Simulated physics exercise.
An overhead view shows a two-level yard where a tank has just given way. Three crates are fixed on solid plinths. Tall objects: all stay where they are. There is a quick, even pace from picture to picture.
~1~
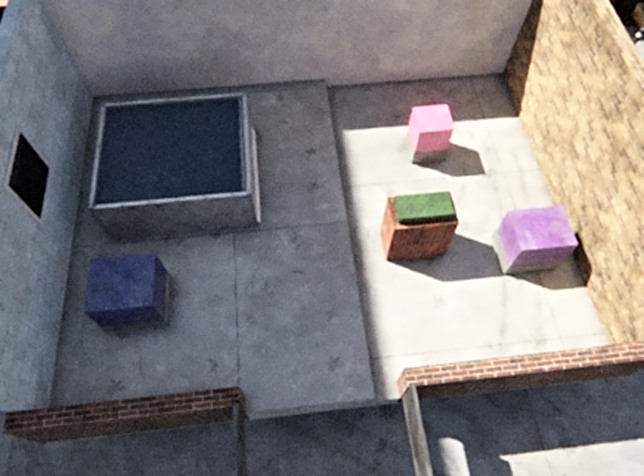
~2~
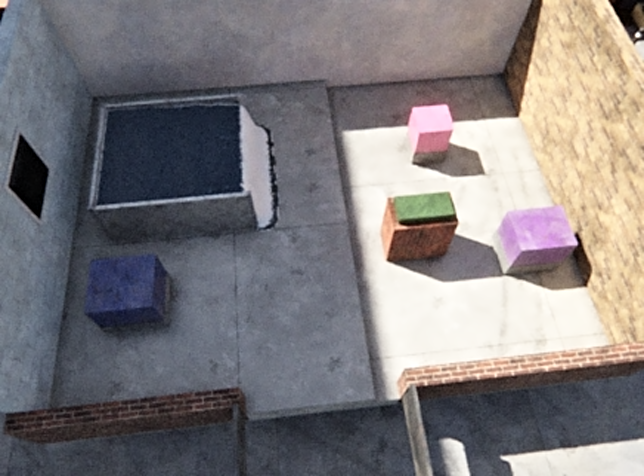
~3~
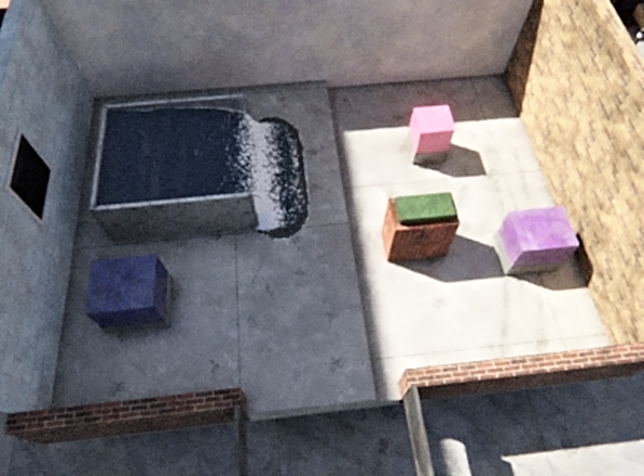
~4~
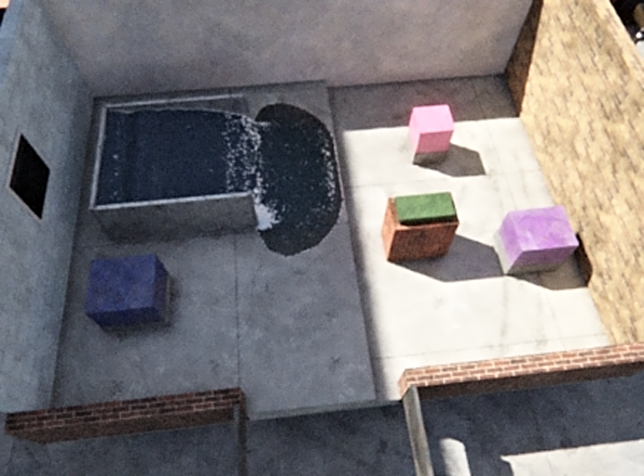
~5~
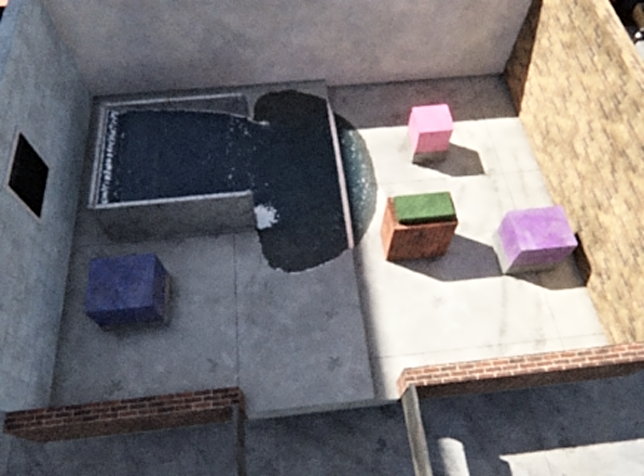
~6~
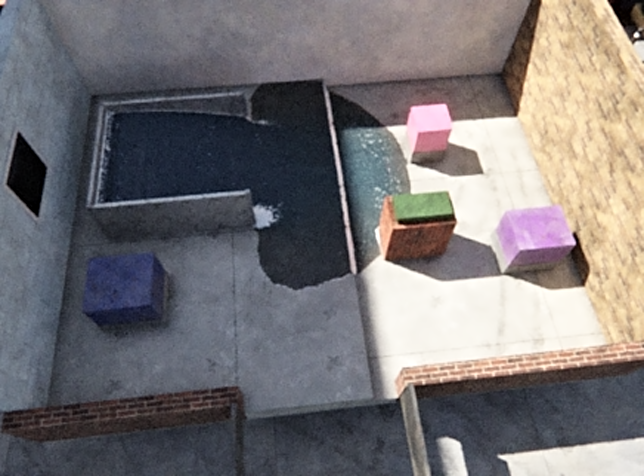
The footage shows a walled two-level yard with coloured blocks as dark water bursts from the right side of an open tank, spreads across the raised floor, then pours over its edge onto the sunlit lower level.
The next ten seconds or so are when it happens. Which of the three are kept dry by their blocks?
Outcome: I expect the pink crate to get touched. I expect the purple crate to get touched. I expect the blue crate to never get touched.
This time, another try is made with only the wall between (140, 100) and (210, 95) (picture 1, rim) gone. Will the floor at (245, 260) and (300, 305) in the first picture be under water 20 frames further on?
Note, points in order: Unreached; unreached.
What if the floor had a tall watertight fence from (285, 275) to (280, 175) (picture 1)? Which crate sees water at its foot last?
It's the purple-painted one.
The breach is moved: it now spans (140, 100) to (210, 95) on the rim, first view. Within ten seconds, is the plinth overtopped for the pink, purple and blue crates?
Result: Pink crate is not reached; purple crate is not reached; blue crate is not reached.
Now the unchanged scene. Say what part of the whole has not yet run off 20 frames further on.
98 %.
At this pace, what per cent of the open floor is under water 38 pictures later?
That comes to about 60 per cent.
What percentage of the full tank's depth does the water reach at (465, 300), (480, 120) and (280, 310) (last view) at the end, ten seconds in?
16, 18, 0 %.
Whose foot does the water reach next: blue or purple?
It's the purple crate.
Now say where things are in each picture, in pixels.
The first picture shows the open tank at (174, 150) is whole and still.
In the second picture, the front is at (261, 228), out from the gap at (249, 163).
In the third picture, water pours out at (251, 166) and has run to (289, 232).
In the fourth picture, the front is at (316, 239), out from the gap at (250, 167).
In the fifth picture, water pours out at (250, 167) and has run to (355, 134).
In the sixth picture, water pours out at (248, 167) and has run to a hidden place.
A moment on, water covers 45 % of the floor; the pink crate water round its plinth, the purple crate water round its plinth, the blue crate not reached.
Next, water covers 55 % of the floor; the pink crate water round its plinth, the purple crate water round its plinth, the blue crate not reached.
Then, water covers 55 % of the floor; the pink crate water round its plinth, the purple crate water round its plinth, the blue crate not reached.
Later, water covers 60 % of the floor; the pink crate water round its plinth, the purple crate water round its plinth, the blue crate not reached.
In the end, water covers 55 % of the floor; the pink crate was topped, the purple crate was topped, the blue crate stayed above the water.
